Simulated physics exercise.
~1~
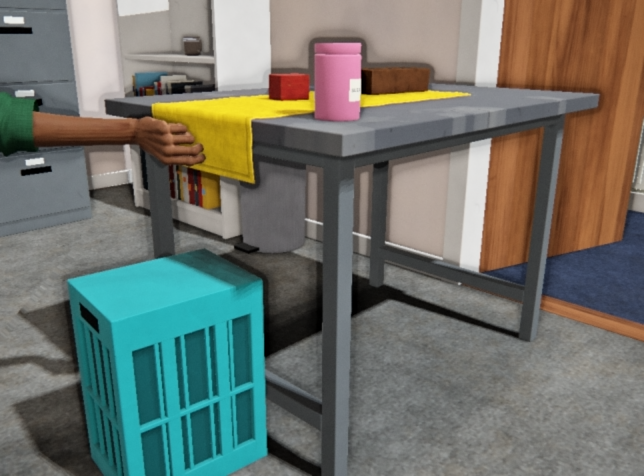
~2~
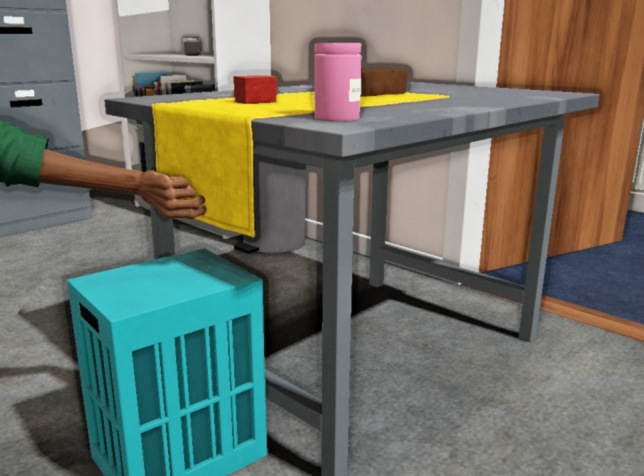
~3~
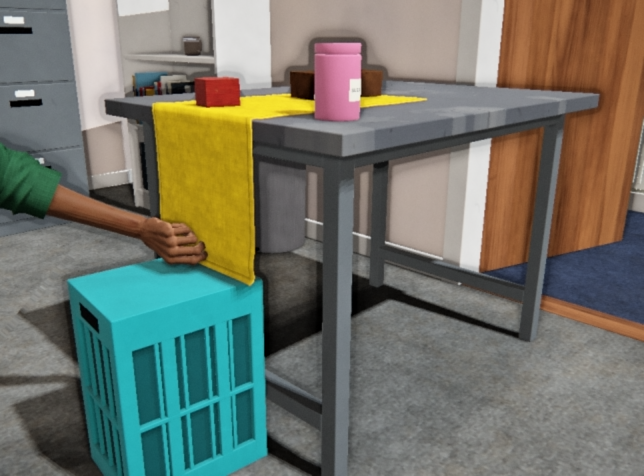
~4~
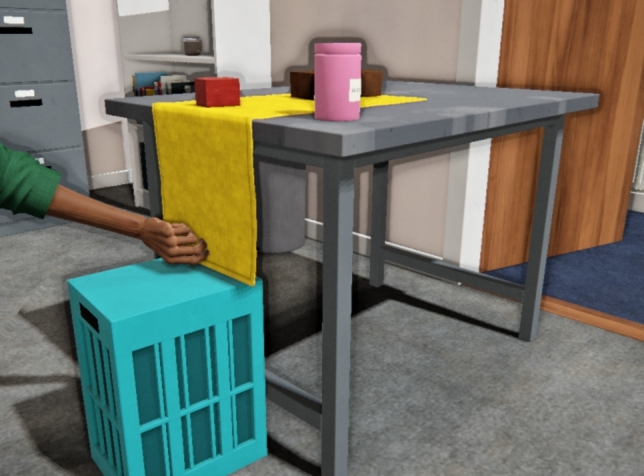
A hand pulled the end of a yellow towel down over a table's edge until its hem reached the turquoise crate, drawing a red block and a brick leftward while the pink jar stayed put, and everything remained on the table.
